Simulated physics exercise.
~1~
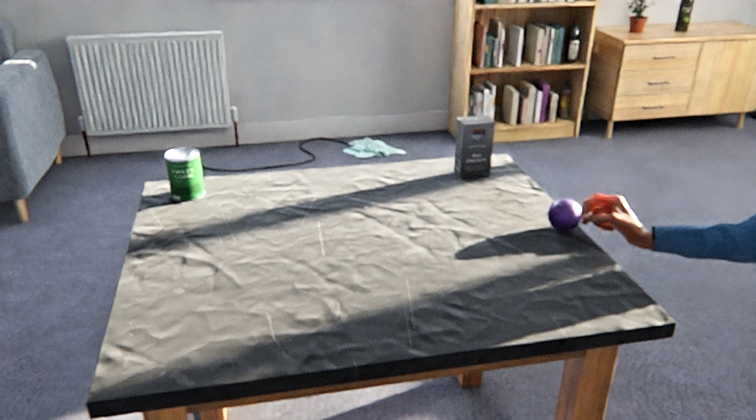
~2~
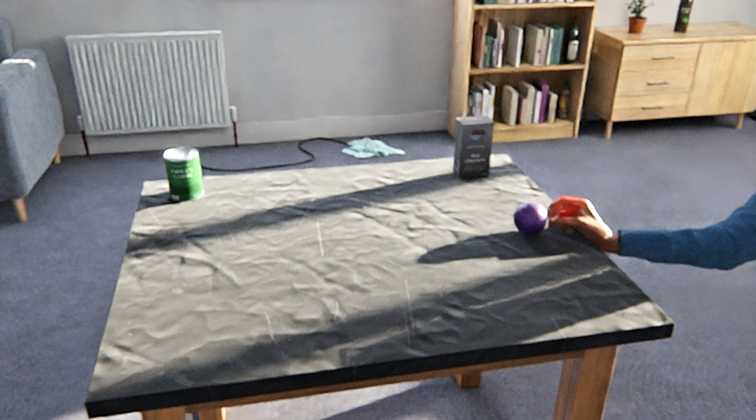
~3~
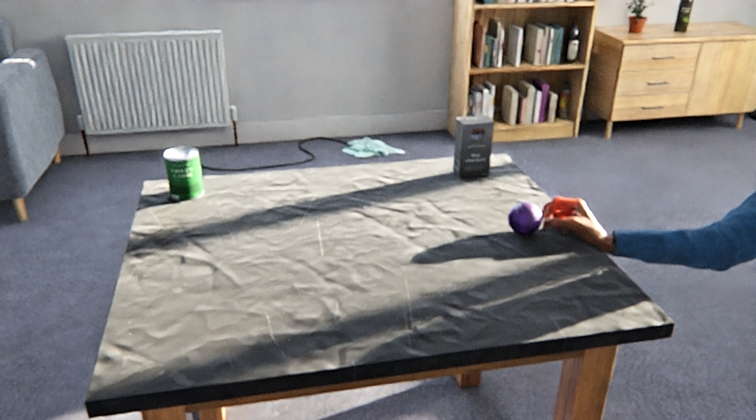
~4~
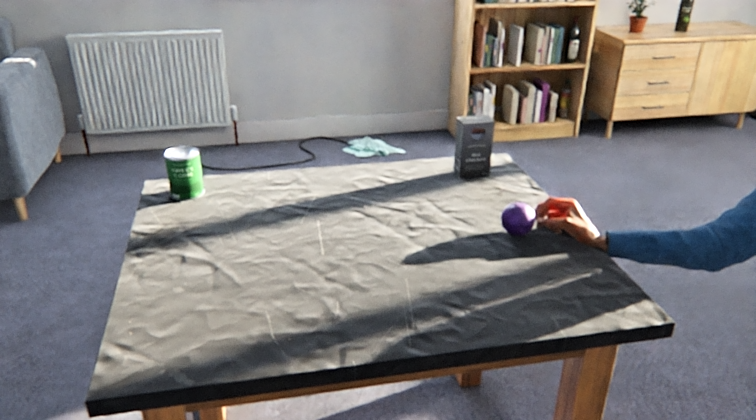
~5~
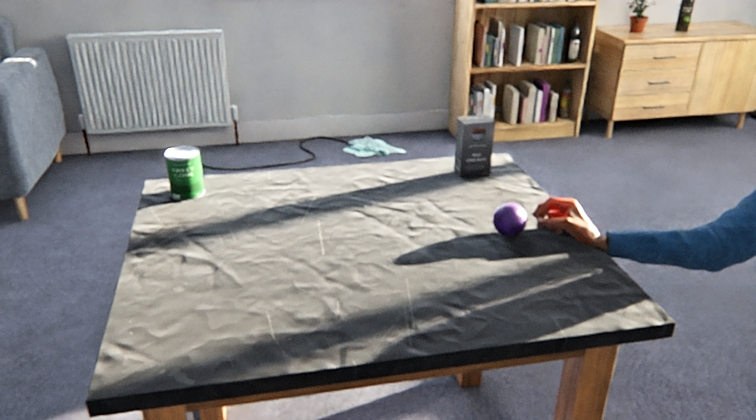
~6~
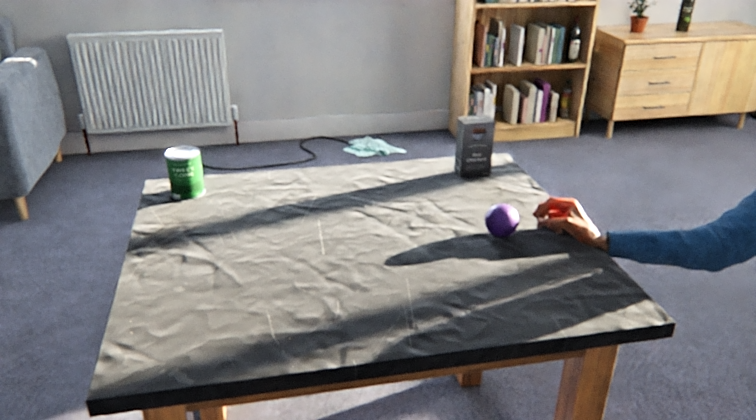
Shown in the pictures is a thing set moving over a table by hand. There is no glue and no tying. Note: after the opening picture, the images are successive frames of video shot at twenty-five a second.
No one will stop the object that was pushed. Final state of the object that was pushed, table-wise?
My guess is that it does not leave the table.
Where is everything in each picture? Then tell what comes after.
In the first frame, under the hand; purple ball (565, 215).
In the second frame, under the hand; purple ball (531, 218).
In the third frame, under the hand; purple ball (525, 219).
In the fourth frame, purple ball (518, 219).
In the fifth frame, purple ball (510, 220) shifted a little.
In the sixth frame, purple ball (502, 221) shifted a little.
Then, 0.30 s on from there, purple ball shifted well along near (445, 226).
Then, 0.70 s on from there, purple ball shifted well along near (387, 231).
In the end, moved from the start, purple ball. At the end, from the last picture's camera, purple ball near (342, 236).
